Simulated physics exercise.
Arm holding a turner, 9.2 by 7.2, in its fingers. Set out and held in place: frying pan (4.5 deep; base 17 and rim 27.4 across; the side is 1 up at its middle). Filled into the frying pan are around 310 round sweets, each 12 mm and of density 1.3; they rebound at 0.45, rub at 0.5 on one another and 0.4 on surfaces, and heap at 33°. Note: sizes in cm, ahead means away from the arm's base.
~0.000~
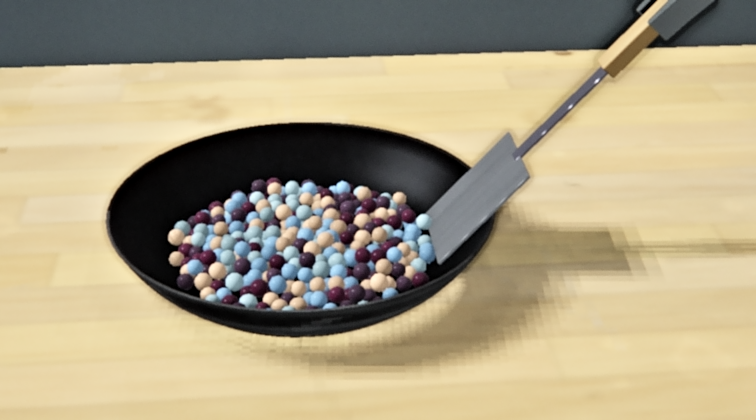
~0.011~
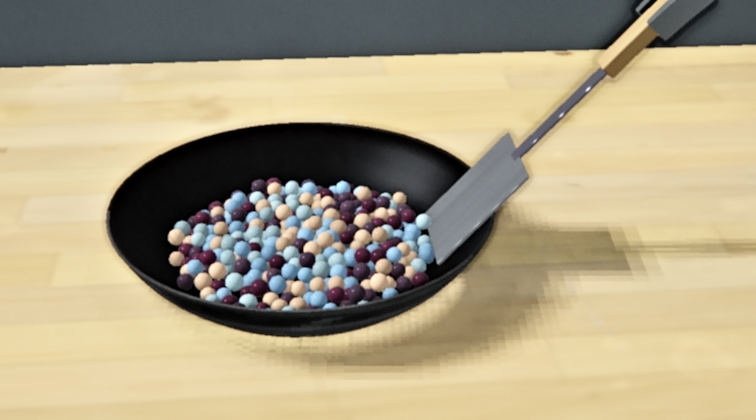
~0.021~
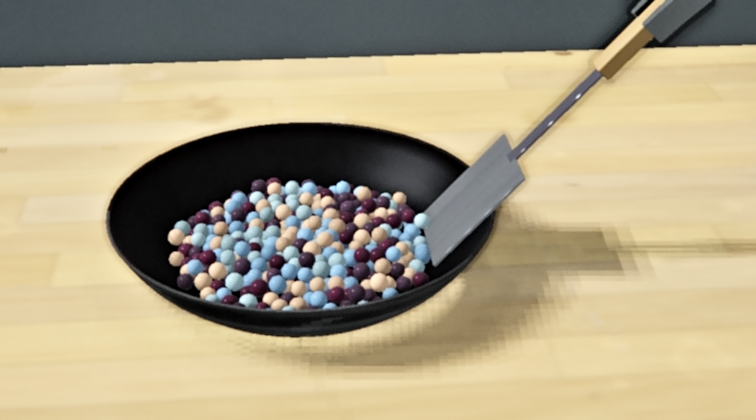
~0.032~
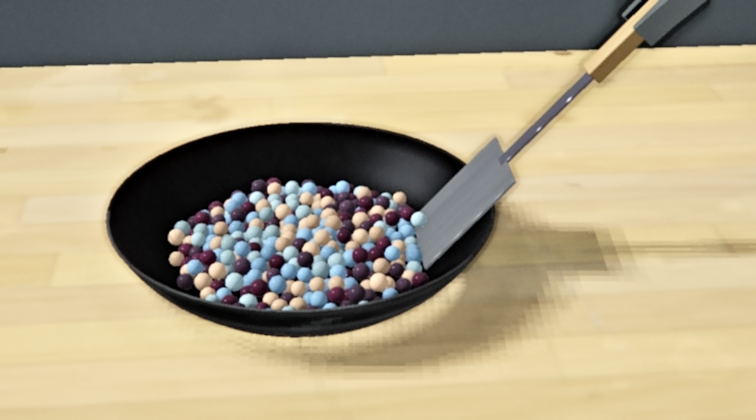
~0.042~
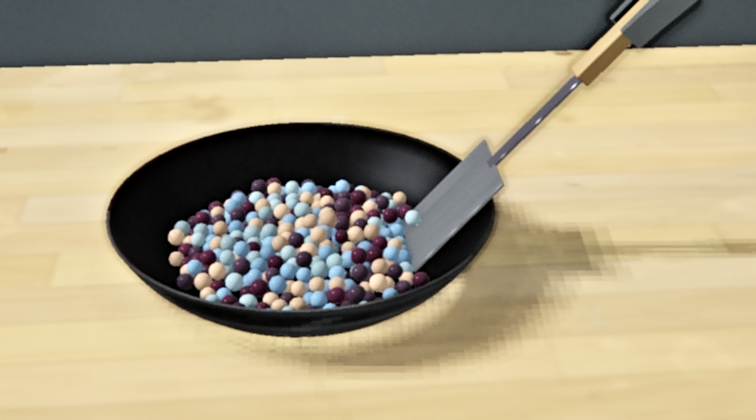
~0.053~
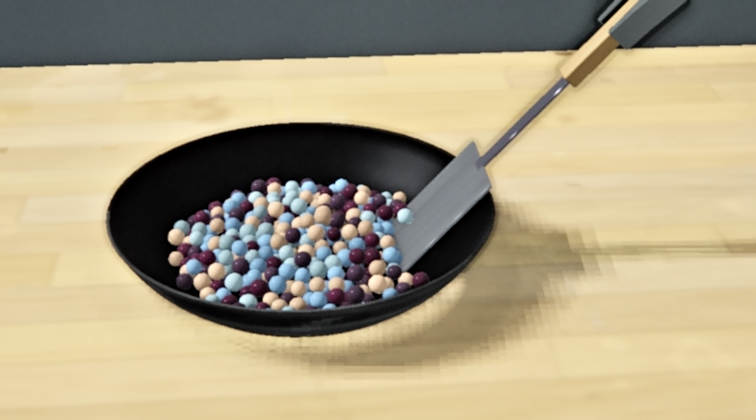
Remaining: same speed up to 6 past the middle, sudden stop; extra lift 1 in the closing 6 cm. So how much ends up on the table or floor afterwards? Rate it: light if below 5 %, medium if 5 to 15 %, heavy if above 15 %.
Rating: Light.
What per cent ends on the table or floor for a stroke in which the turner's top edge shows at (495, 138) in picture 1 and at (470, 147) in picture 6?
0 %.
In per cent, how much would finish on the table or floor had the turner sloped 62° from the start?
Some 0 in a hundred.
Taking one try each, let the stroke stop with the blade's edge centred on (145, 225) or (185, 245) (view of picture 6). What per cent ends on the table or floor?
Try 1: Approx. 30 %; try 2: Approx. 5 %.
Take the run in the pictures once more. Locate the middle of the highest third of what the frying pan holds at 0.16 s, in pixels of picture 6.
About pixel (253, 229).
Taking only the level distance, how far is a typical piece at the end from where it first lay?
It works out to roughly 4 cm.
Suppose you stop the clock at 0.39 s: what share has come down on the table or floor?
Share at that moment: Roughly 0 %.
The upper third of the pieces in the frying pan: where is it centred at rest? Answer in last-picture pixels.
Somewhere near (176, 230) in the last picture.
By 0.11 s, sloping 48°, highest piece 4 above the table; 308 in the frying pan.
By 0.16 s, sloping 48°, highest piece 4 above the table; 308 in the frying pan.
By 0.39 s, sloping 48°, highest piece 5 above the table; 308 in the frying pan.
By 1.44 s, sloping 48°, highest piece 5 above the table; 308 in the frying pan.
Final count, 308 in the frying pan. That is 0 % on the table or floor.
